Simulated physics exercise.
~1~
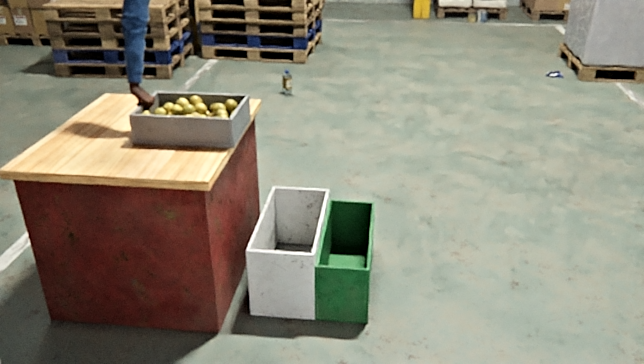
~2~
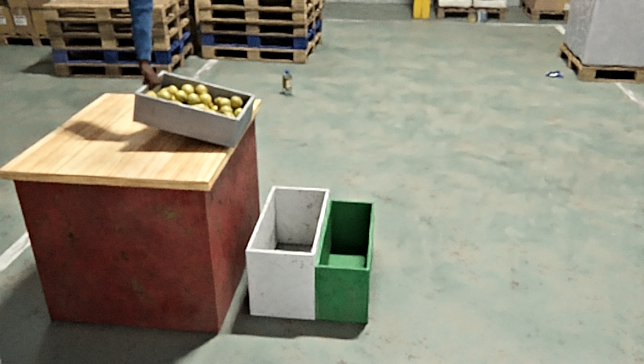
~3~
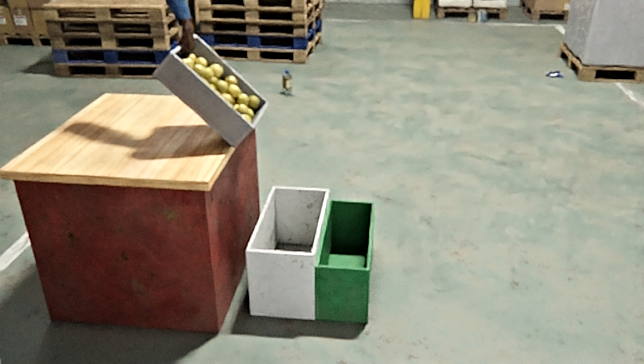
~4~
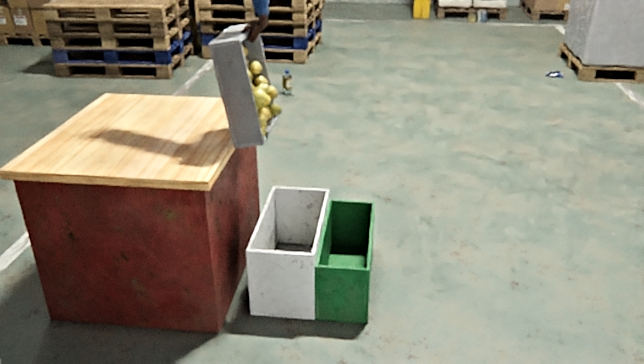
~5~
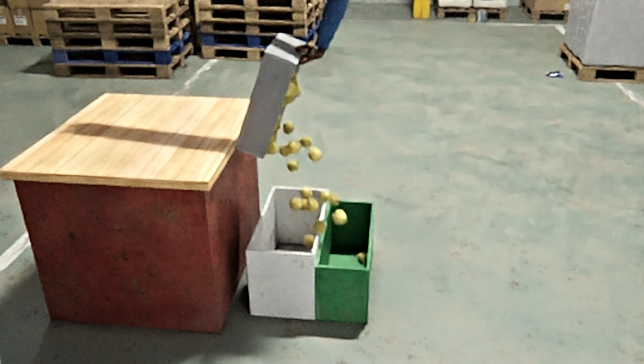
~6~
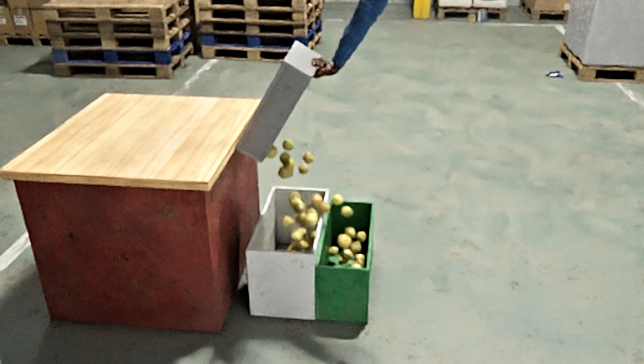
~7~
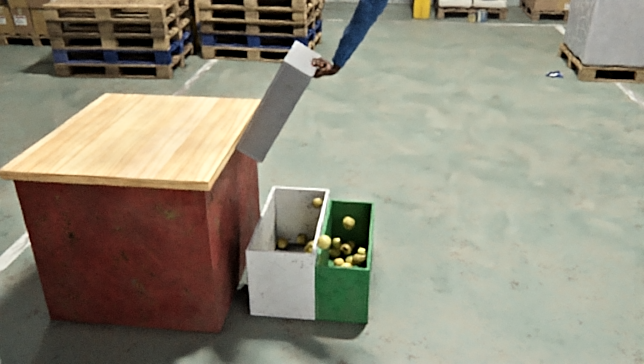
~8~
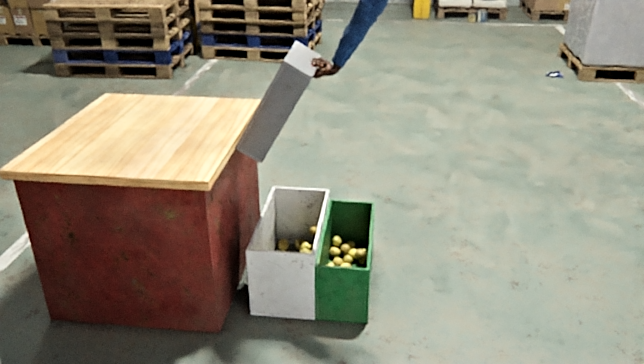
In a warehouse, a hand tips a grey crate of yellow apples over the right end of a wooden-topped bench, and the fruit tumbles into a white tote and green trough below, settling in both while the emptied crate stays held at a steep tilt.
